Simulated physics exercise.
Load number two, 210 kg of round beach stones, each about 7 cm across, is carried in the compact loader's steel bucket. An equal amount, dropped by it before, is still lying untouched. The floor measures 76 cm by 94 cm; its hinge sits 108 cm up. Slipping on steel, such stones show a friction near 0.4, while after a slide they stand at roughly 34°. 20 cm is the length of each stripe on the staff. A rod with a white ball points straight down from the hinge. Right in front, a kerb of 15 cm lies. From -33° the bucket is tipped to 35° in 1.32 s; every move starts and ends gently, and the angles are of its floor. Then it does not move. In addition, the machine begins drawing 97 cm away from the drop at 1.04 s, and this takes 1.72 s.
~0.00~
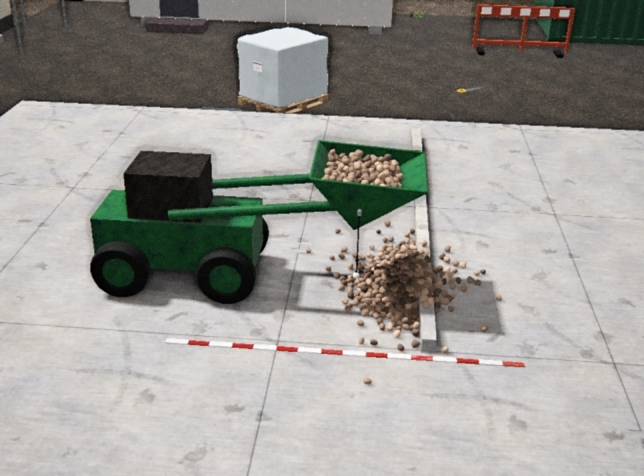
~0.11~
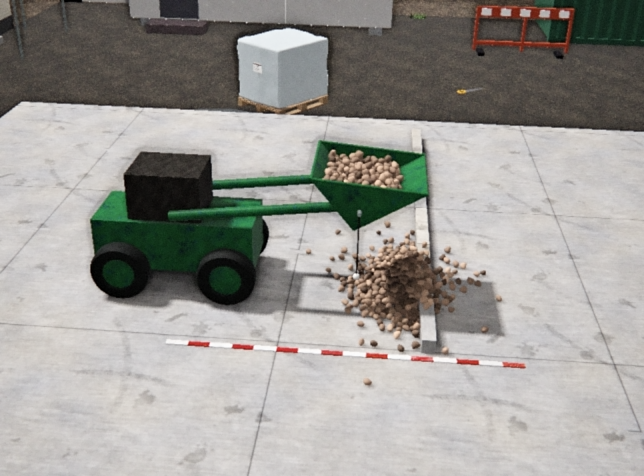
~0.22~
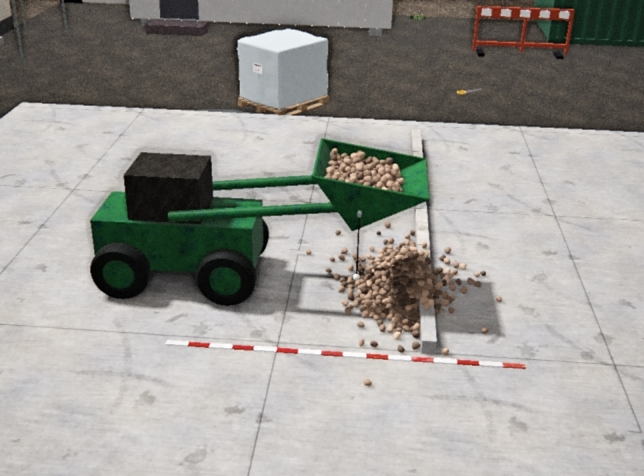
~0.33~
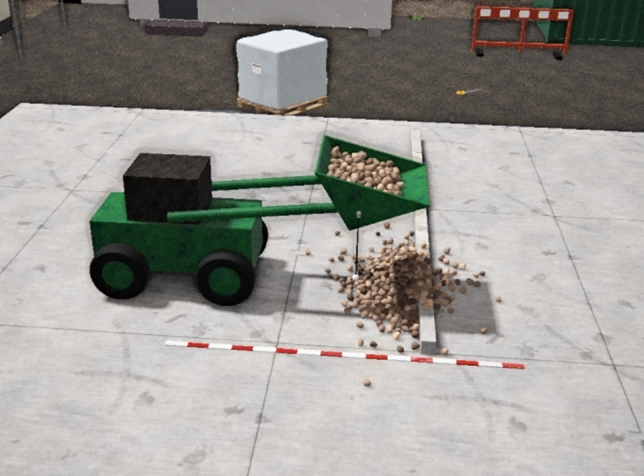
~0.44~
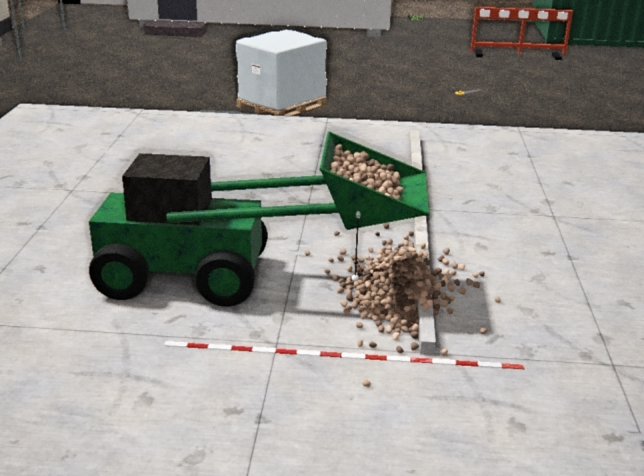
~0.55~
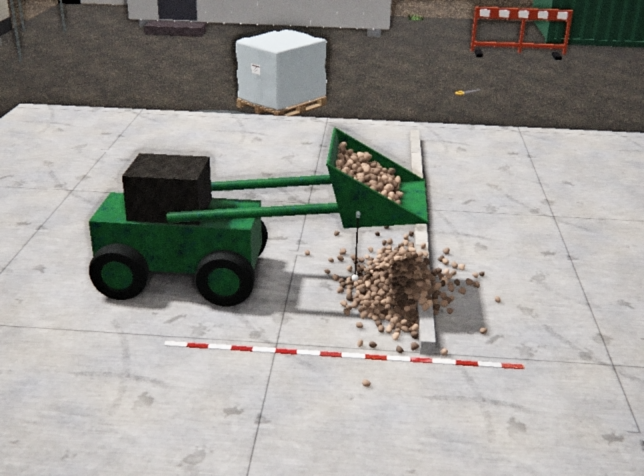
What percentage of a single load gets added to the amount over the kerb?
51 %.
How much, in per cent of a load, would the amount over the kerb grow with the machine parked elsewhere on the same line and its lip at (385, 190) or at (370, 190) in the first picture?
The first would add around 0 per cent, the second around 0 per cent.
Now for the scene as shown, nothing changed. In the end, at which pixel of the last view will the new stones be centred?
Roughly at pixel (425, 286).
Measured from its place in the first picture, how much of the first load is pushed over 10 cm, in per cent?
About 10 per cent.
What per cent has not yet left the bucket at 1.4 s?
It holds some 35 percent.
After 1.0 s the floor is at 24°; in per cent of one load, 100 in the bucket, 92 on this side of the kerb, 8 over the kerb; the foremost stones are at (476, 287).
After 1.4 s the floor is at 35°; in per cent of one load, 37 in the bucket, 142 on this side of the kerb, 21 over the kerb; the foremost stones are at (476, 288).
After 3.2 s the floor is at 35°; in per cent of one load, 0 in the bucket, 140 on this side of the kerb, 59 over the kerb; the foremost stones are at (564, 295).
After 5.6 s the floor is at 35°; in per cent of one load, 0 in the bucket, 140 on this side of the kerb, 59 over the kerb; the foremost stones are at (564, 295). Net gain over the kerb, 51.
